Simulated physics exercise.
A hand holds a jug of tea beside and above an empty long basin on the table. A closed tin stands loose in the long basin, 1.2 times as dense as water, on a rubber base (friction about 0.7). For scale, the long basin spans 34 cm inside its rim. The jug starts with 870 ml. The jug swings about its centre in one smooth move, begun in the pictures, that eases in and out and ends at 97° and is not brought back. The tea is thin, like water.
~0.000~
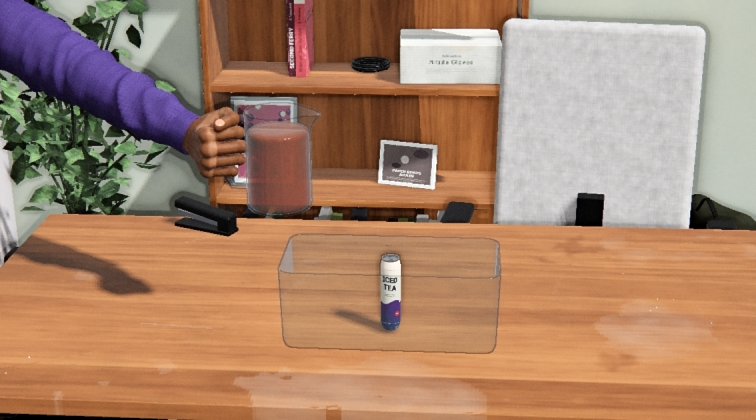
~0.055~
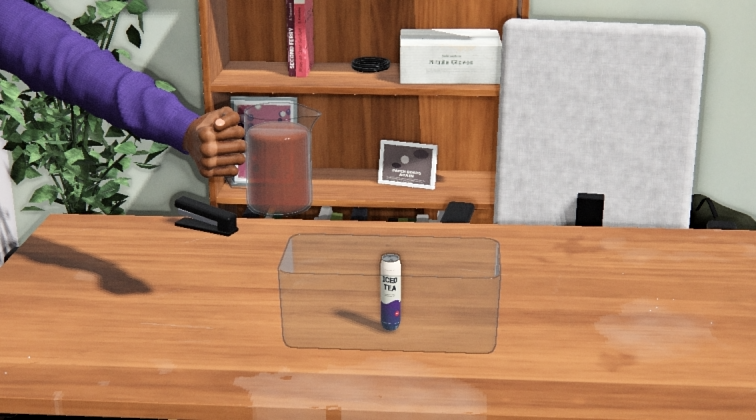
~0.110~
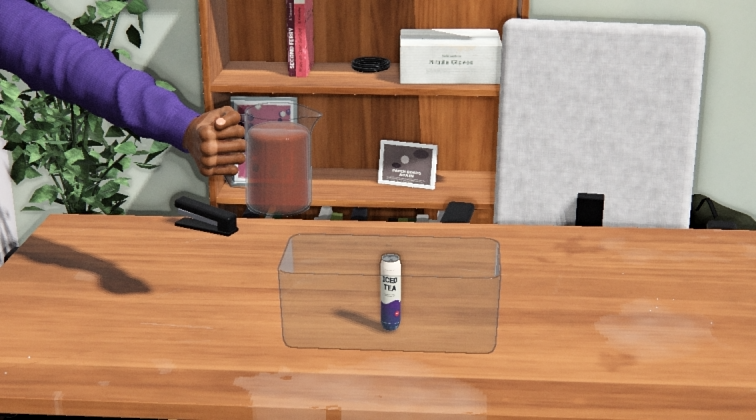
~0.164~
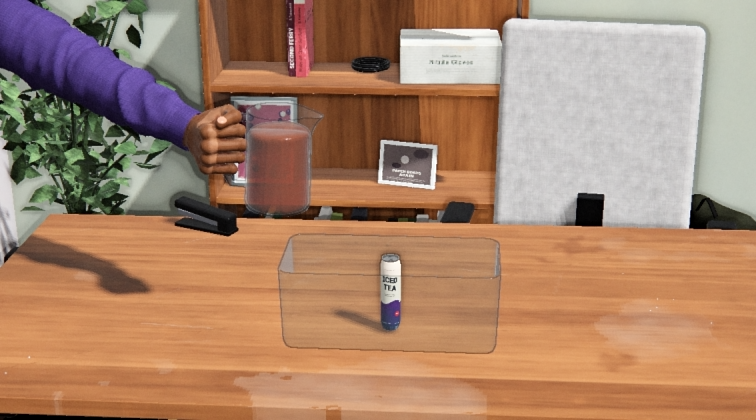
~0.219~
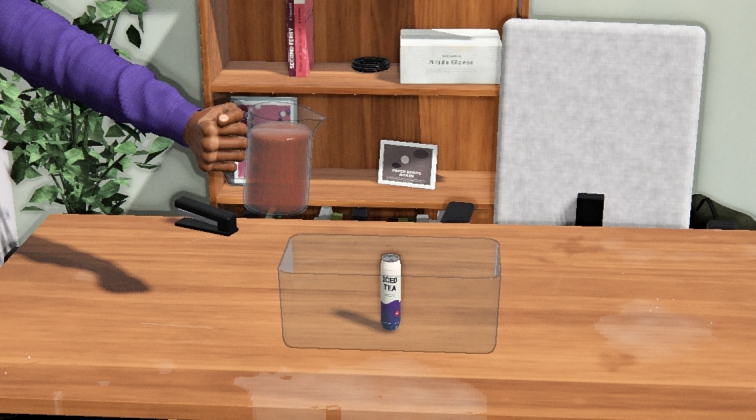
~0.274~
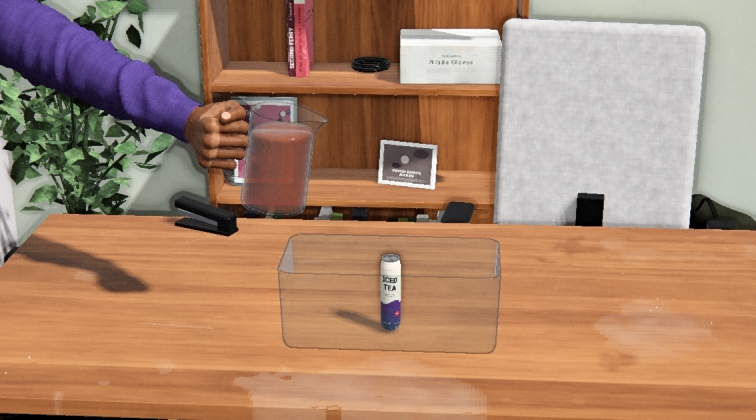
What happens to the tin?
The tin goes over.
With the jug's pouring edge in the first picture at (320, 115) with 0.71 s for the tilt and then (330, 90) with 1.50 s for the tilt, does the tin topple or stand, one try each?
First it goes over; then it keeps standing.
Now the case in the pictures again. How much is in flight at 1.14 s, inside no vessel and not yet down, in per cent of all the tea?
Some 18 per cent.
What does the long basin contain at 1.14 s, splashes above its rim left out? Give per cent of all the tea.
Some 22 per cent.
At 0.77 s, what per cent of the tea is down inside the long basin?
Near 0 in a hundred.
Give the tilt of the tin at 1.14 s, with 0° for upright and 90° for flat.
It is at some 0°.
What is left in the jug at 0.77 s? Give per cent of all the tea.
Some 94 per cent.
After 0.77 s the tilt is 54° and 95 per cent is still to pour; the tin stands where it began.
After 1.14 s the tilt is 87° and 60 per cent is still to pour; the tin stands where it began.
After 1.52 s the tilt is 97° and 16 per cent is still to pour; the tin lies on its side.
After 1.94 s the tilt is 97° and 3 per cent is still to pour; the tin lies on its side.
In the end the tin lies on its side.
